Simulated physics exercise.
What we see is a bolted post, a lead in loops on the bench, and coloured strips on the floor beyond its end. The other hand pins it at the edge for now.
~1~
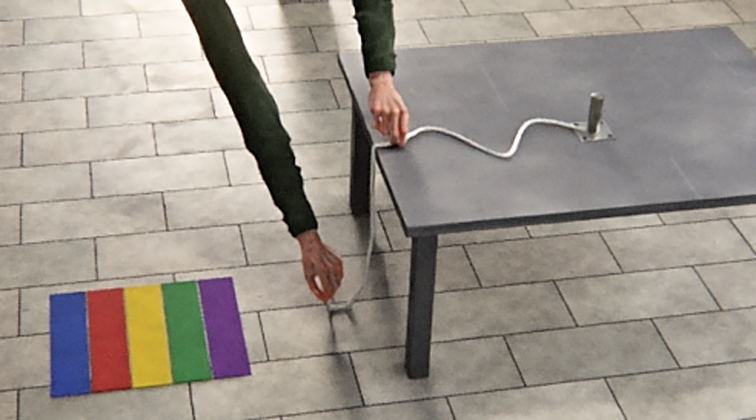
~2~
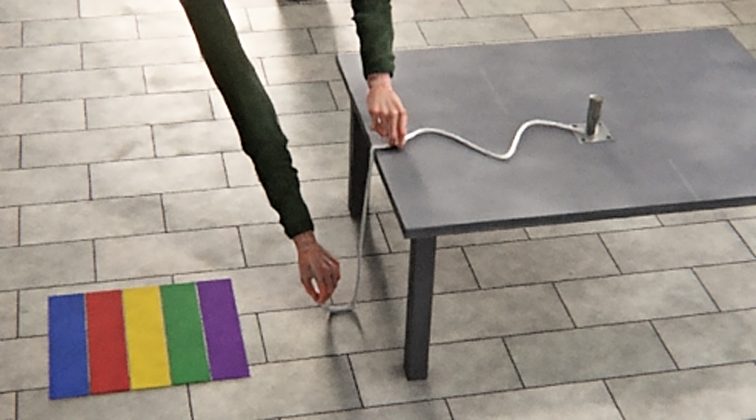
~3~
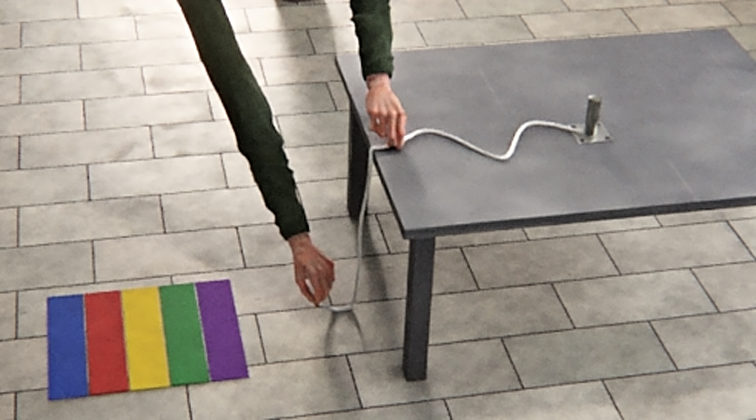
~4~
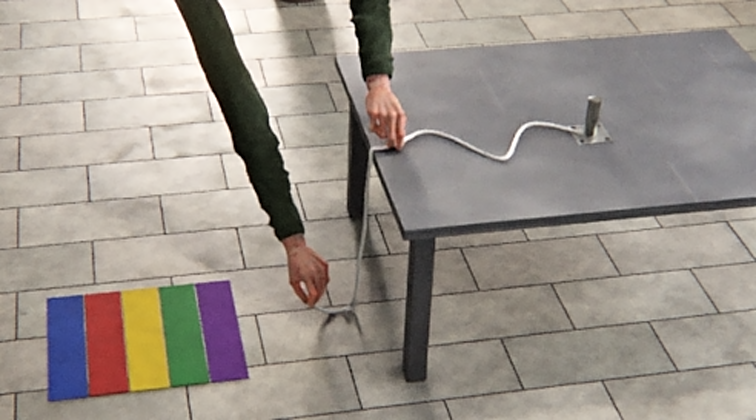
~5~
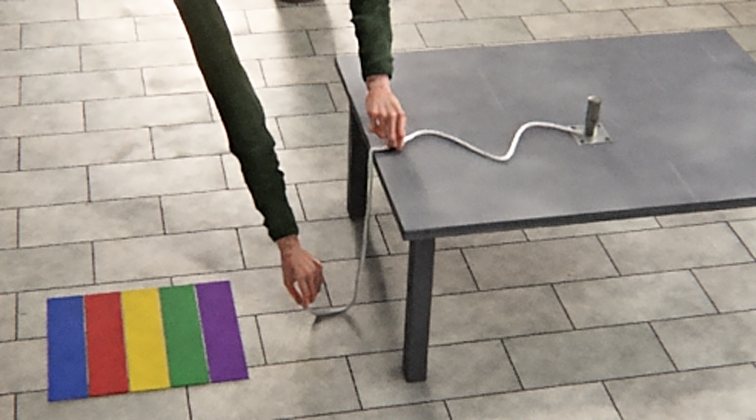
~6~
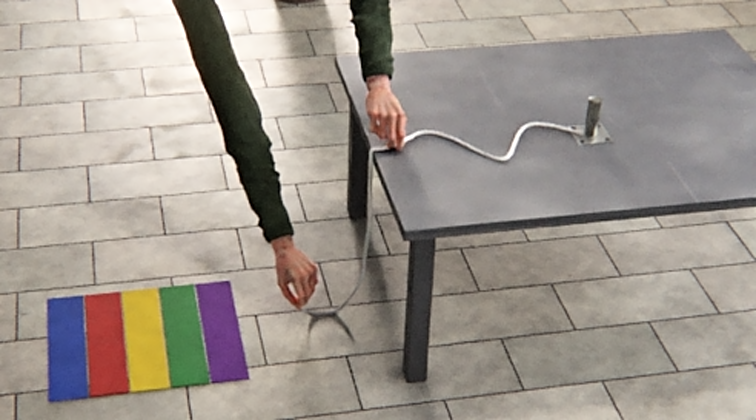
At the start, one hand presses a pale cord to the edge of a grey table while the other holds its hanging end near the tiled floor, right of five coloured strips. The lower hand then shifts slightly left, drawing the end toward the purple strip, while the upper hand stays still.
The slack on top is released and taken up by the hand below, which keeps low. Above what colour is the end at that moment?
It gets as far as the red strip.
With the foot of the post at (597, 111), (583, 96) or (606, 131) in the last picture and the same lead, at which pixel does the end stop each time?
The places are (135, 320), (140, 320) and (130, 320).
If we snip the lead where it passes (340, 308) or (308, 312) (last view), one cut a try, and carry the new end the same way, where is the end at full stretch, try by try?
The places are (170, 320) and (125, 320).
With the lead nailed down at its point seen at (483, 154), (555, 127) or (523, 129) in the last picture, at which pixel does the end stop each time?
In that order: (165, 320), (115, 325) and (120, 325).
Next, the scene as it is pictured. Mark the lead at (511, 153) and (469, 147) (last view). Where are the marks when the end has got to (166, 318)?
Near (471, 141) and (417, 148).
Early on, end near (166, 318); over green.
Midway, end near (128, 322); over yellow.
At the end of the slack, end near (106, 325); over red. The red one.
